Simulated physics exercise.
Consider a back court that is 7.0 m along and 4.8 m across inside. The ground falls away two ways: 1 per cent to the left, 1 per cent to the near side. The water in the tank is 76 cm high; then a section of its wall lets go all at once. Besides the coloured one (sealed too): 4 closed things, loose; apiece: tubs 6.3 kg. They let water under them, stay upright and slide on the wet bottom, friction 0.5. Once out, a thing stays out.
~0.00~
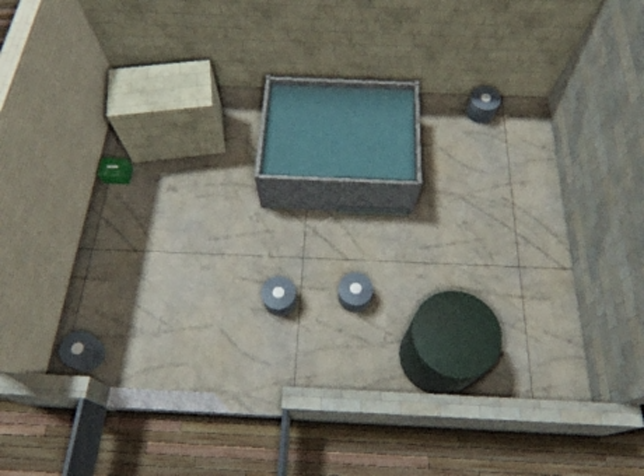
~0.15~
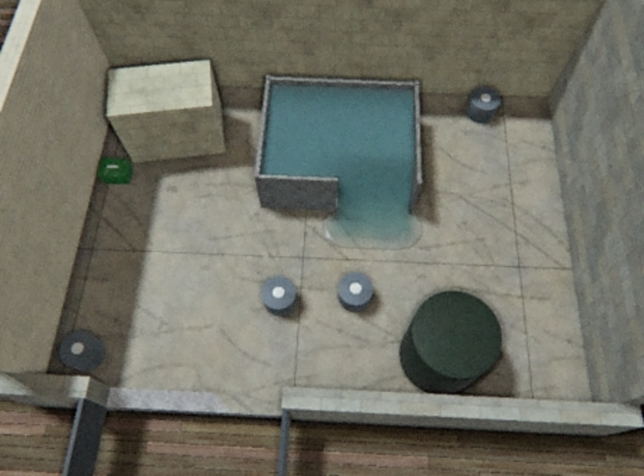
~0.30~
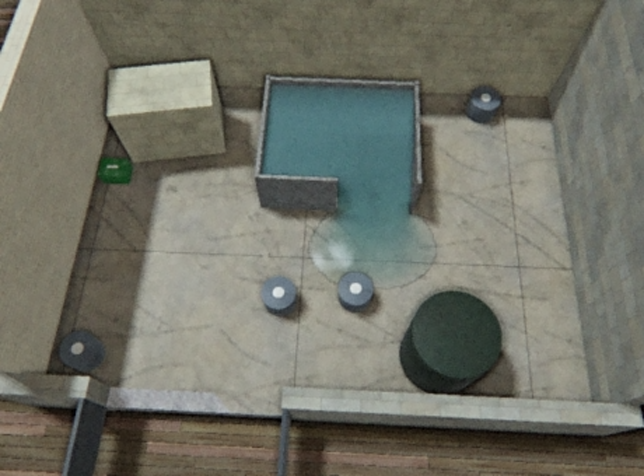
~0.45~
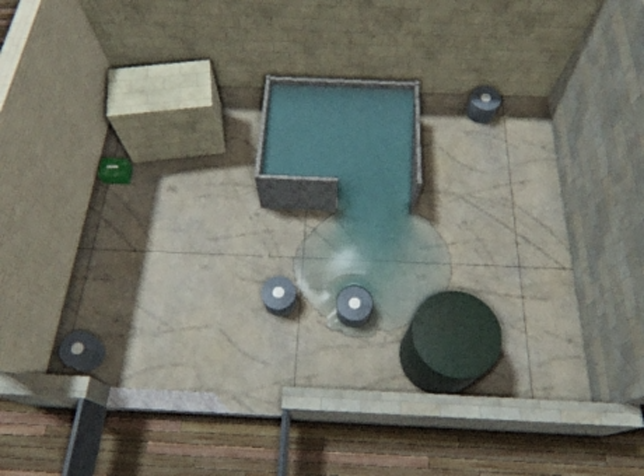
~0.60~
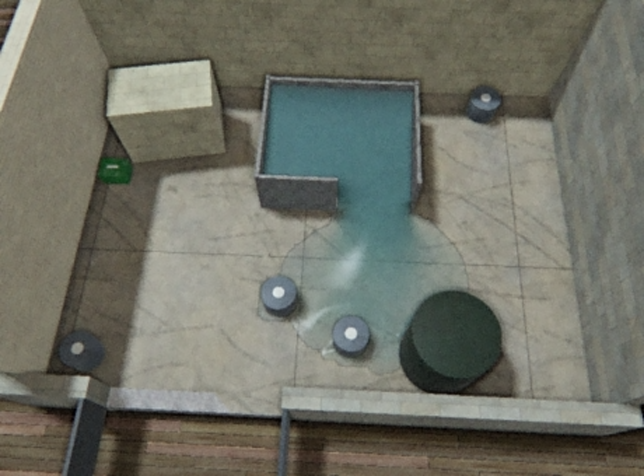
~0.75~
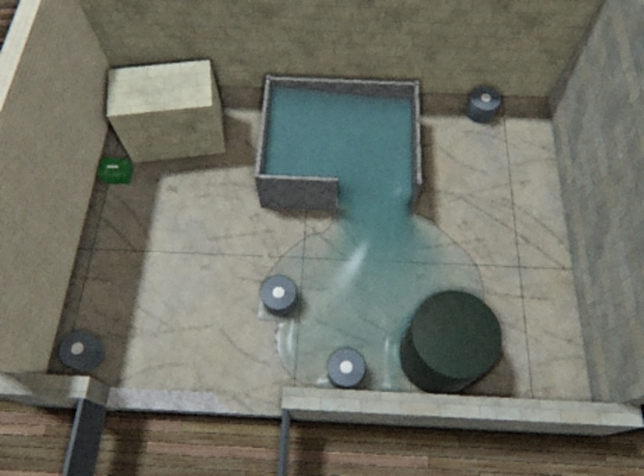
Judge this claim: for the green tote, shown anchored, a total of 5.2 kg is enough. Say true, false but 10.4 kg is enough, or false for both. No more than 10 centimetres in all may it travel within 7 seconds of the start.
It's going to move too far regardless.
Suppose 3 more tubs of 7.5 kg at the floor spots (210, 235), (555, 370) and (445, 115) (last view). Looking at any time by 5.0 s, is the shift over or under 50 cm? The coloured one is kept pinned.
Results, in sequence: Not exceeded / exceeded / not exceeded.
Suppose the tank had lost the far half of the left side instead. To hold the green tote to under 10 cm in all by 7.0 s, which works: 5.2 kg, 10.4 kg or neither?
Answer: Neither of them.
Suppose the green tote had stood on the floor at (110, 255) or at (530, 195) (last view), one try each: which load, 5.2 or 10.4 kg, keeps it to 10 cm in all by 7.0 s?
Try 1: Both insufficient. Try 2: Both insufficient.
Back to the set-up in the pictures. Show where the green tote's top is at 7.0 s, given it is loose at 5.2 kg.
Estimated position: Close to (147, 84).
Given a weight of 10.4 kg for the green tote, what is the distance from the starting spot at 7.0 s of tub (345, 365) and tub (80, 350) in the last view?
Taking them in order: Washed out; 250 cm.
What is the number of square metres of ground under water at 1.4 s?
I'd estimate close to 12 m2.
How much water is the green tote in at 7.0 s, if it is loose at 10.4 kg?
Depth: Approx. 6 cm.
After 1.4 s the green tote would be 0 cm from its start with 5.2 kg and 0 cm from its start with 10.4 kg; 0 cm of water round it then.
After 3.1 s the green tote would be 0 cm from its start with 5.2 kg and 0 cm from its start with 10.4 kg; 0 cm of water round it then.
After 4.9 s the green tote would be 33 cm from its start with 5.2 kg and 16 cm from its start with 10.4 kg; 6 cm of water round it then.
After 7.0 s the green tote would be 152 cm from its start with 5.2 kg and 112 cm from its start with 10.4 kg; 6 cm of water round it then.
